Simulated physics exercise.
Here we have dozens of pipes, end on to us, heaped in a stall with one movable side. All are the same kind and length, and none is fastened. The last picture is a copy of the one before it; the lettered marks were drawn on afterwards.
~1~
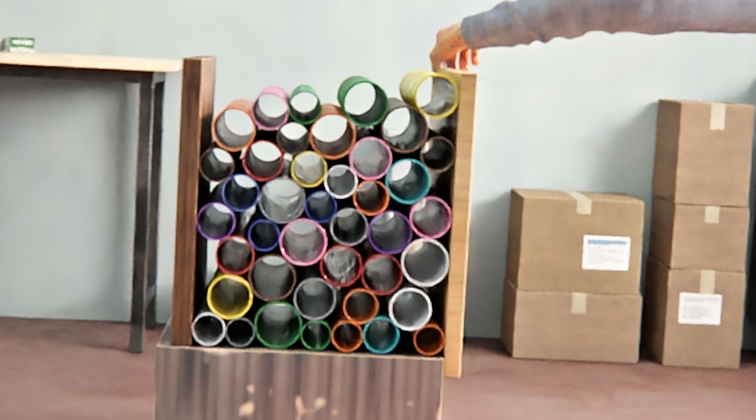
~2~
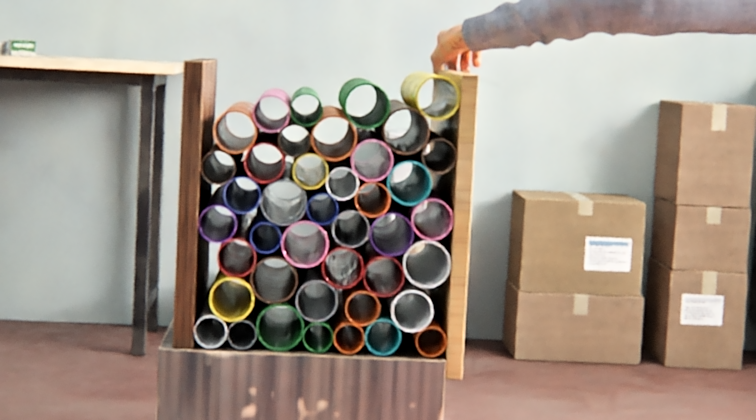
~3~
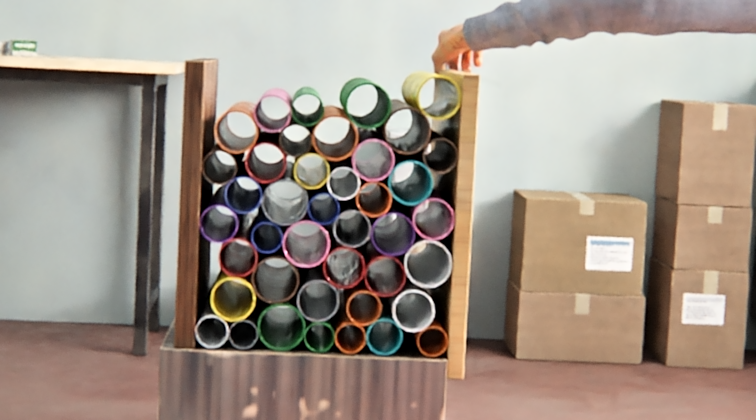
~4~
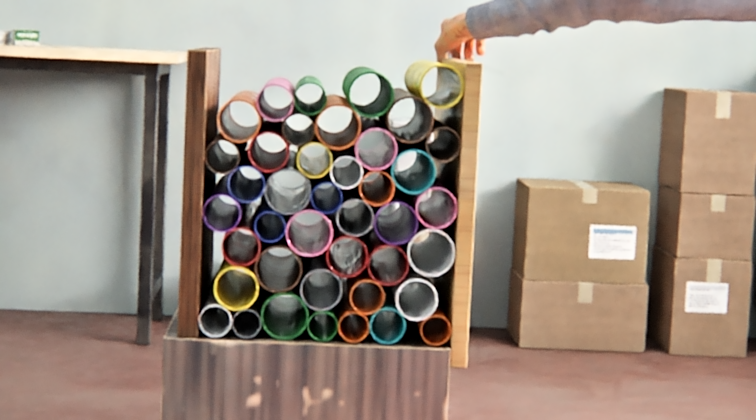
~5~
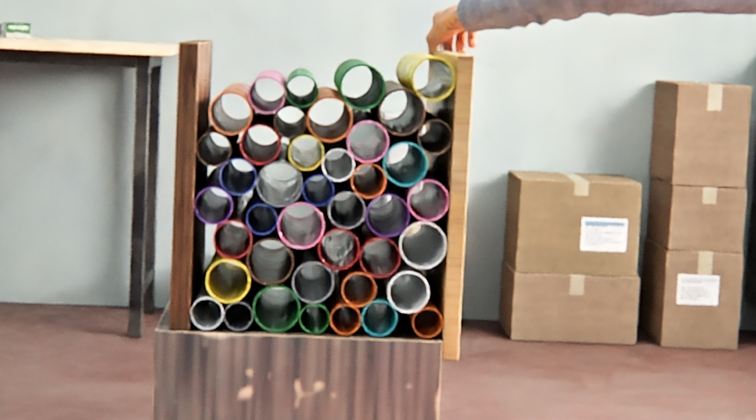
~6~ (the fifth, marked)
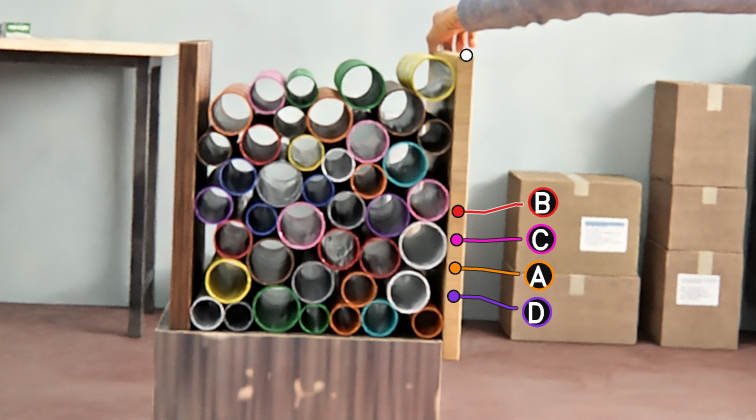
The video shows dozens of colourful pipes heaped between upright wooden boards, with a hand resting on top of the right board and cardboard boxes stacked behind; the pipes stay in place while the view shifts slightly.
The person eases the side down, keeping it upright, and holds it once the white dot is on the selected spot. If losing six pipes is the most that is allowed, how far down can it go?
The lowest mark that will do is B.
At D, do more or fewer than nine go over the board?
At D, more than nine.
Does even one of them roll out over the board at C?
At C: Yes.
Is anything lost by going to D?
Yes, at D.
On the marked copy, A at (456, 268); B at (459, 212); C at (457, 240); D at (454, 296); the white dot at (467, 55).
Following B. Soon after the start, top of the board (454, 123).
Later, top of the board (450, 201).
In the end, top of the board (449, 210), four out over the board.
As for the rest, A more than six out over the board; C seven out over the board; D more than six out over the board.
